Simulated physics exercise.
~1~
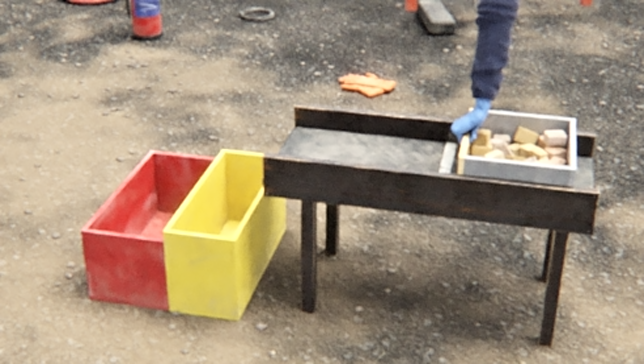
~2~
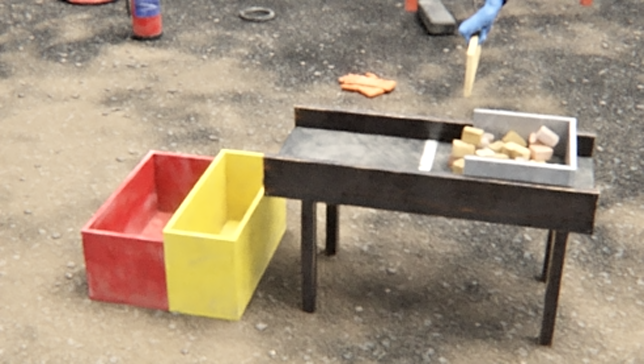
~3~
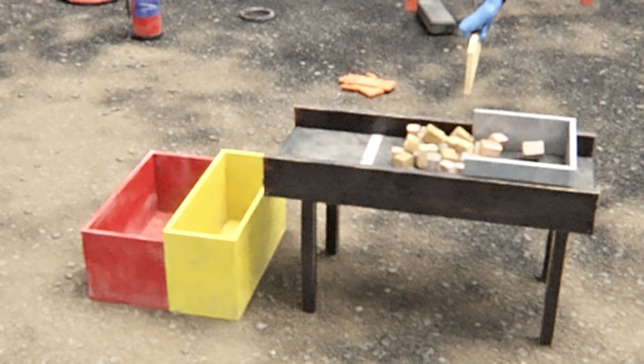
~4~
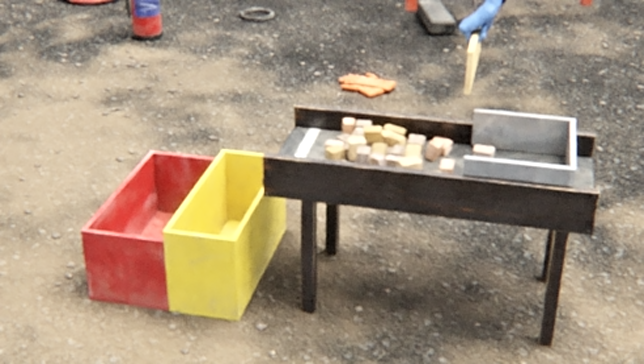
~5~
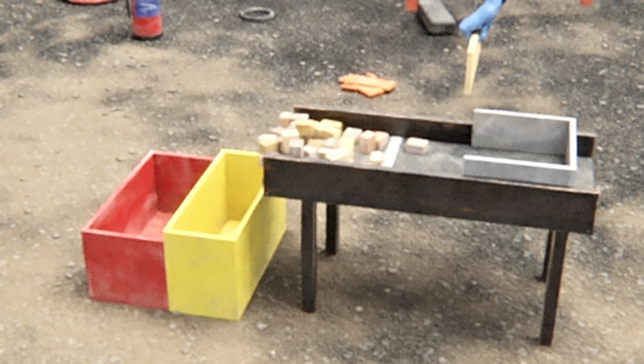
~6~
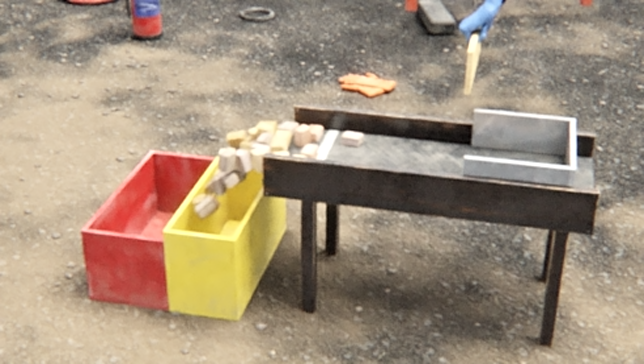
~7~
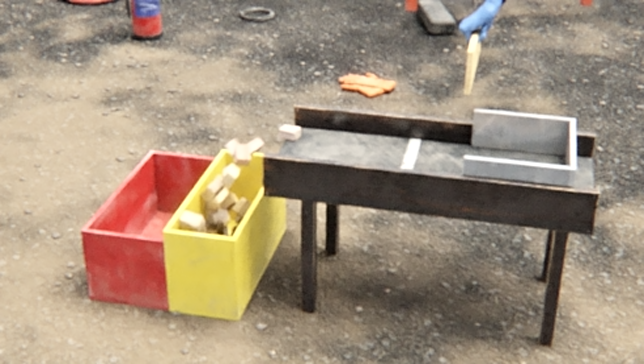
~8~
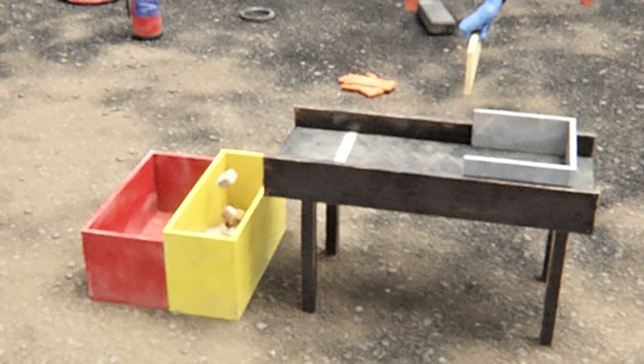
A heap of small wooden blocks sits in a grey pen at the right end of a dark, table-like belt, where a blue-gloved hand grips an upright wooden gate. The hand lifts the gate clear and holds it above the belt. The blocks slide left out of the pen in a loose cluster, while a white stripe travels along the surface. Reaching the left end, they spill over the edge and tumble into the yellow bin. The last straggler follows, leaving the belt bare, the blocks down in the yellow bin and the red one beyond empty.
